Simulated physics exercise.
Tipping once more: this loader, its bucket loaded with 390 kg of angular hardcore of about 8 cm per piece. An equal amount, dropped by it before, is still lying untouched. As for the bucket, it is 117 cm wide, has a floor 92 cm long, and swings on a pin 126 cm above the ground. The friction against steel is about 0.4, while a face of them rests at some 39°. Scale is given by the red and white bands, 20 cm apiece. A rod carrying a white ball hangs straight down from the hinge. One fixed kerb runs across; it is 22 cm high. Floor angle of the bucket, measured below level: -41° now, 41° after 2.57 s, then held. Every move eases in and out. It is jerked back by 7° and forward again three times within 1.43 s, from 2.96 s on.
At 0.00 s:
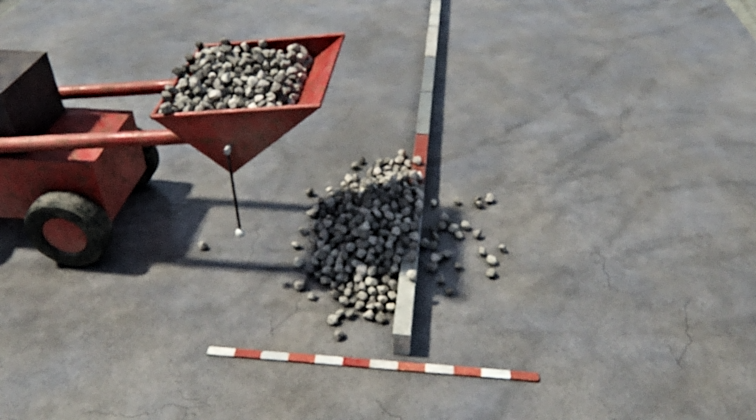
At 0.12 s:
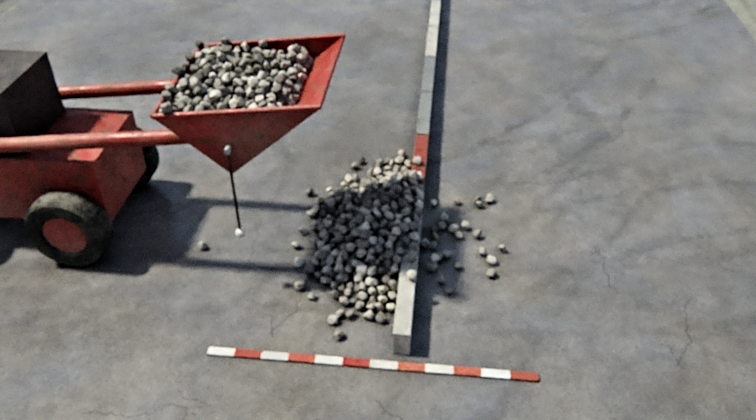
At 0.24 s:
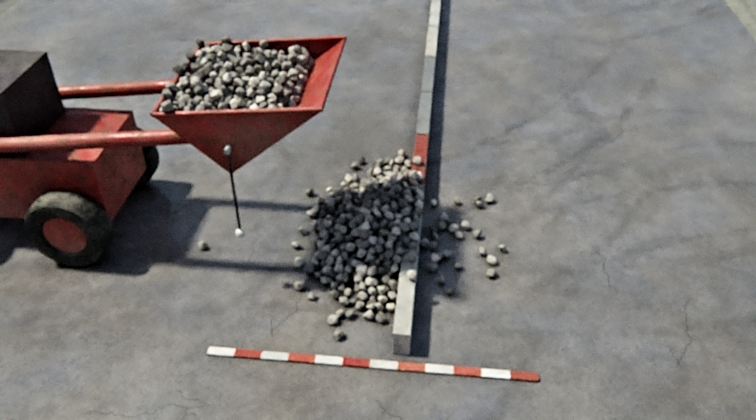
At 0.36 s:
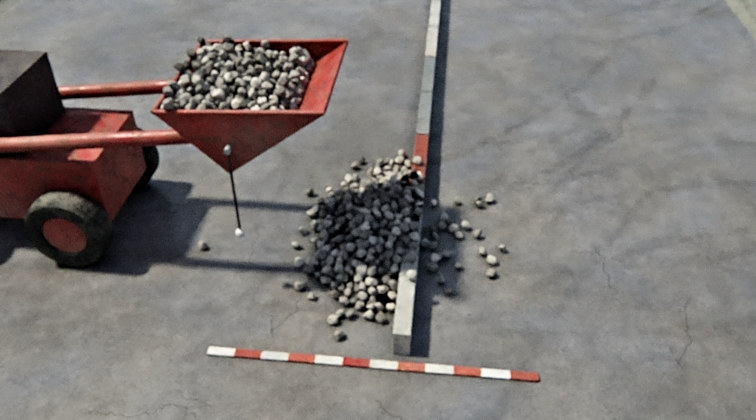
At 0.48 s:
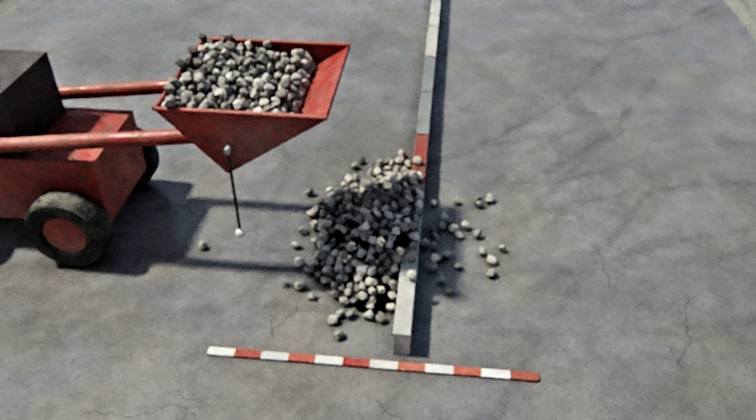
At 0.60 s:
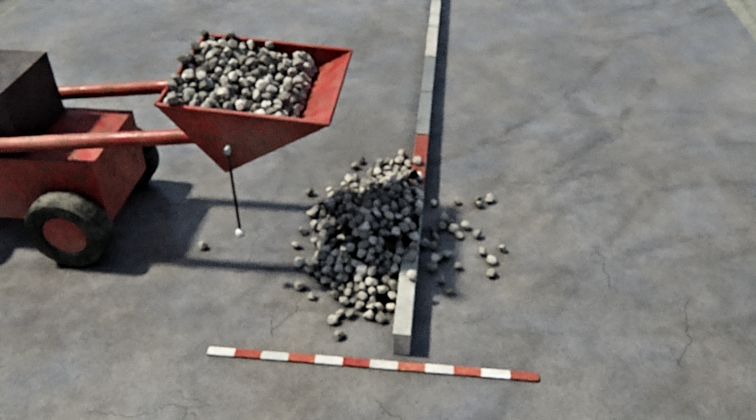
A red loader's bucket, heaped with grey stones, tilts slightly forward, its right edge dipping a little as the stones shift faintly inside, while the machine stays still beside an unmoving stone pile lying against and across a narrow kerb.
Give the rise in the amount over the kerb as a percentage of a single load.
1 %.
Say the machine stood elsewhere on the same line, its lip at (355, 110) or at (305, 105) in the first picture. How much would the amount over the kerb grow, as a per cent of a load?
Some 10 percent, and then 0 percent.
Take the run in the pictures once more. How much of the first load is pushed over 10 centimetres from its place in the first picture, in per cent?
About 0 %.
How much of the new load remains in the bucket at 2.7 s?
15 % still inside.
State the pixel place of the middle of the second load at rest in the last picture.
Roughly pixel (340, 224) in the last view.
After 1.9 s the floor is at 28°; in per cent of one load, 97 in the bucket, 99 on this side of the kerb, 5 over the kerb; the foremost stones are at (486, 232).
After 2.7 s the floor is at 41°; in per cent of one load, 13 in the bucket, 183 on this side of the kerb, 5 over the kerb; the foremost stones are at (486, 232).
After 4.8 s the floor is at 41°; in per cent of one load, 0 in the bucket, 195 on this side of the kerb, 6 over the kerb; the foremost stones are at (486, 232).
After 7.5 s the floor is at 41°; in per cent of one load, 0 in the bucket, 195 on this side of the kerb, 6 over the kerb; the foremost stones are at (486, 232). Net gain over the kerb, 1.
